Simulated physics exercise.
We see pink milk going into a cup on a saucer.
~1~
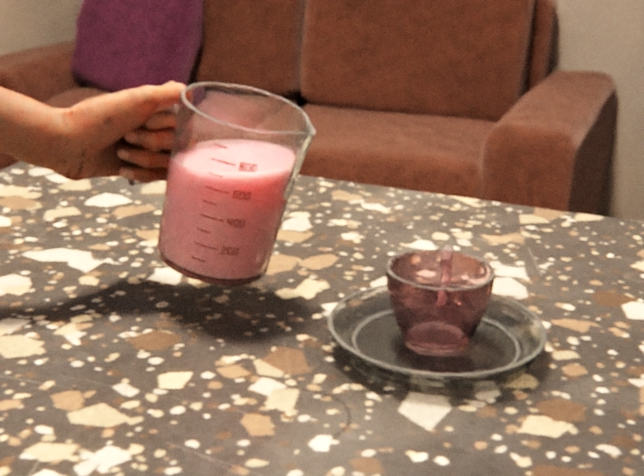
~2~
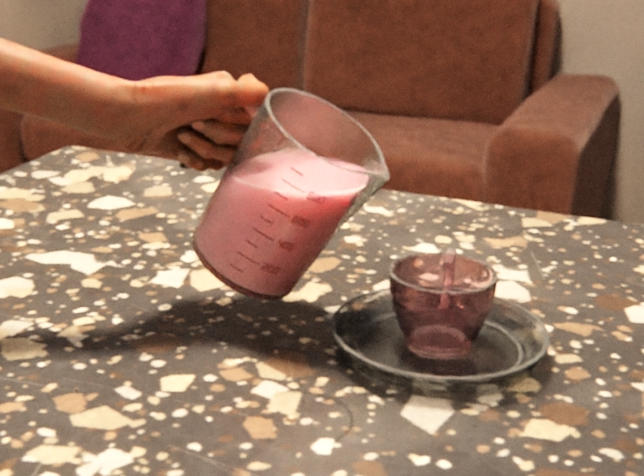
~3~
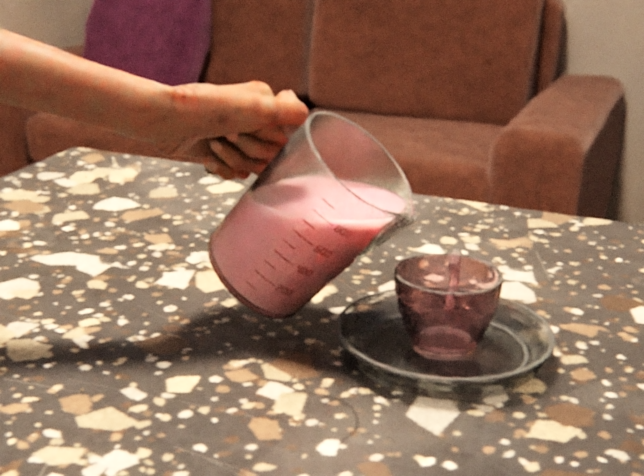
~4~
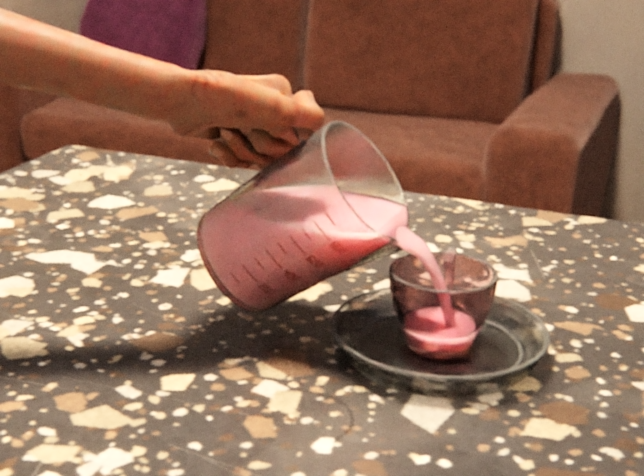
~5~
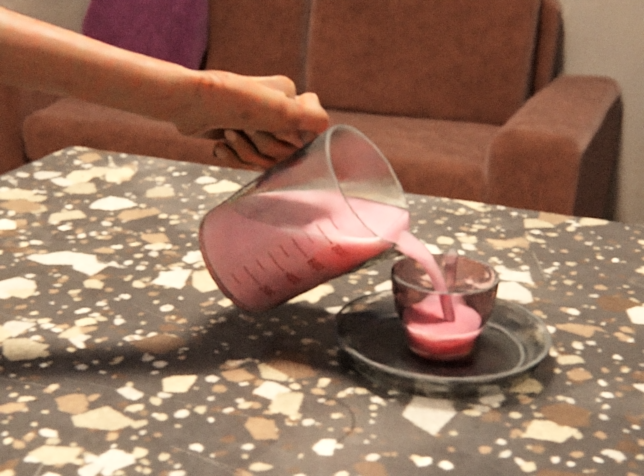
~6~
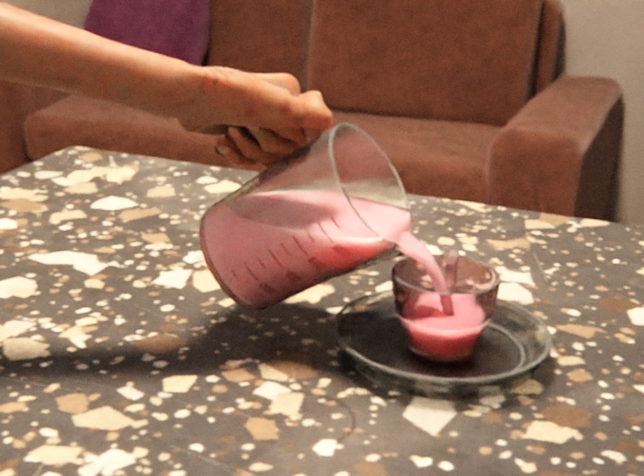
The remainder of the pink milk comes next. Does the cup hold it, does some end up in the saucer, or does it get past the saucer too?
Not contained.
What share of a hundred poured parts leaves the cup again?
I'd say close to 65 per cent.
Shortly, the cup is full to the brim; the saucer is wet, with room to spare.
Then, the cup is full to the brim; the saucer is full and running over.
At the finish, the cup is full to the brim; the saucer is full and running over.
